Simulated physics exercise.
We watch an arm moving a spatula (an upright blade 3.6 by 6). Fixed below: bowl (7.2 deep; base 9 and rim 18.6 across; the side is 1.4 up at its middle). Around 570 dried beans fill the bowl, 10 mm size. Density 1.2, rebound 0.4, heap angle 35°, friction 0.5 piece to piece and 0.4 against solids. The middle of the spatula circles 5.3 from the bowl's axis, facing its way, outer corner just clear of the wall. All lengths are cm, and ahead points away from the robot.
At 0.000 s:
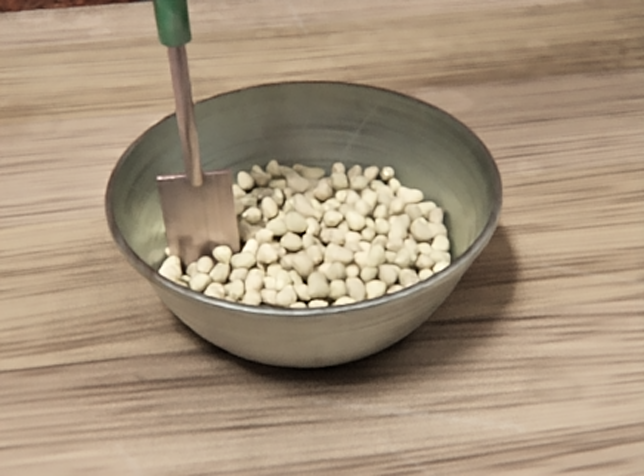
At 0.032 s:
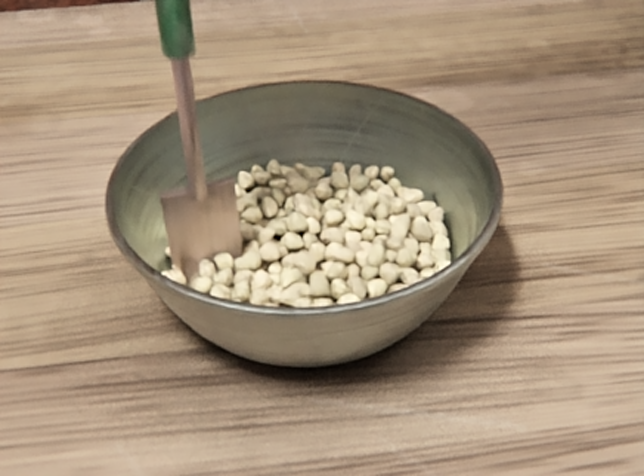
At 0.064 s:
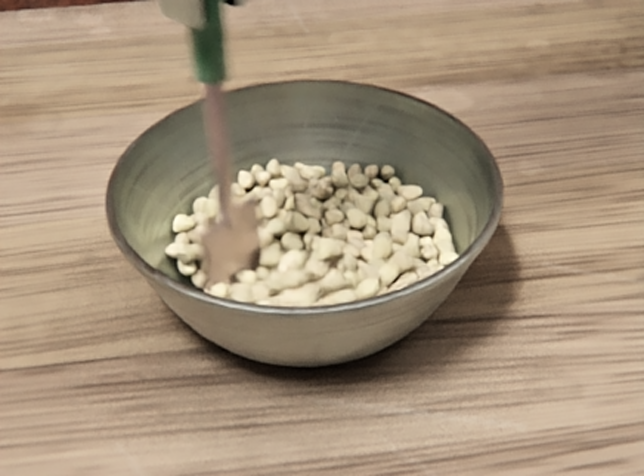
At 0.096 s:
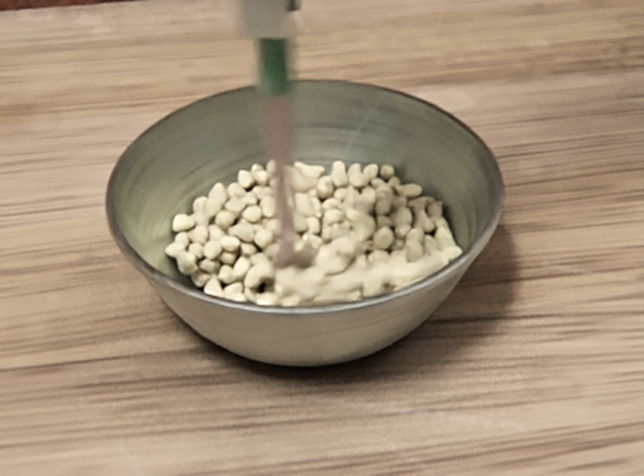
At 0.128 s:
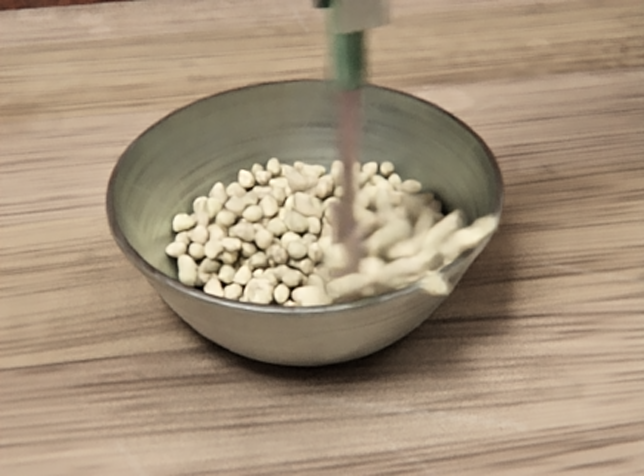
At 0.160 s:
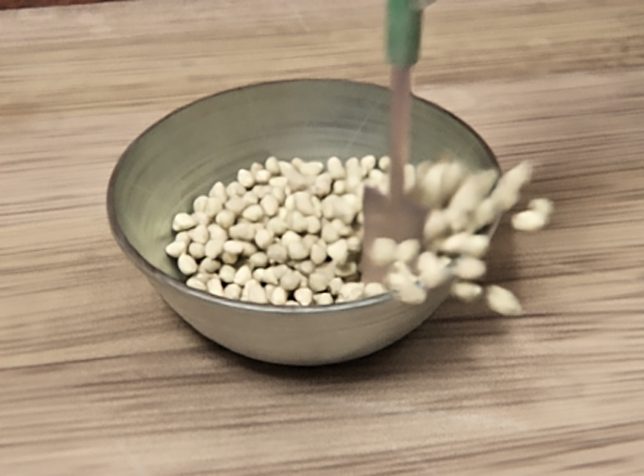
A green-handled spatula sweeps rightward through a bowl of pale beans, flinging some over the rim.
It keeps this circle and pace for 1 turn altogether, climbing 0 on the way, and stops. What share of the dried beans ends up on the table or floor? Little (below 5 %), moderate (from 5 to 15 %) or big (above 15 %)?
Share on the table or floor: Big (above 15 %).
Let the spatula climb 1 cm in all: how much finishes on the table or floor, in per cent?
About 20 per cent.
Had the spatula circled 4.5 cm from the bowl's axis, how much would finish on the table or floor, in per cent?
In that case some 25 per cent.
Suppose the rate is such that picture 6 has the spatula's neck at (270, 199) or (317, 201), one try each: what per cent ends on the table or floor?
Some 5 and 15 per cent.
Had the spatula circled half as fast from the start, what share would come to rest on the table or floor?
It would be near 5 per cent.
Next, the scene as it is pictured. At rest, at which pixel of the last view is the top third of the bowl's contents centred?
Around (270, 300).
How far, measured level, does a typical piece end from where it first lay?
About 10 cm.
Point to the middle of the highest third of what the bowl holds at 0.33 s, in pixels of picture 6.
Near (210, 158).
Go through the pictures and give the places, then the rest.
The first picture shows spatula neck at (190, 147), 0° round; upper third of the load around (314, 242), from x 170 to 440, top at y 170; 573 in the bowl.
The second picture shows spatula neck at (194, 160), 13° round; upper third of the load around (316, 242), from x 170 to 440, top at y 170.
The third picture shows spatula neck at (225, 188), 43° round; upper third of the load around (323, 256), from x 175 to 445, top at y 170.
The fourth picture shows spatula neck at (283, 202), 74° round; upper third of the load around (340, 253), from x 175 to 450, top at y 170.
The fifth picture shows spatula neck at (349, 195), 105° round; upper third of the load around (383, 242), from x 175 to 485, top at y 170; 567 in the bowl, 6 in flight or on the tool.
The sixth picture shows spatula neck at (398, 170), 136° round; upper third of the load around (413, 214), from x 180 to 540, top at y 165; 562 in the bowl, 11 in flight or on the tool.
By 0.24 s, 218° round, highest piece 11 above the table; 527 in the bowl, 46 in flight or on the tool.
By 0.33 s, 300° round, highest piece 12 above the table; 489 in the bowl, 28 on the table or floor, 56 in flight or on the tool.
By 0.57 s, 0° round, highest piece 6 above the table; 431 in the bowl, 141 on the table or floor, 1 in flight or on the tool.
By 1.27 s, 0° round, highest piece 6 above the table; 431 in the bowl, 142 on the table or floor.
Final count, 431 in the bowl, 142 on the table or floor. That is 25 % on the table or floor.
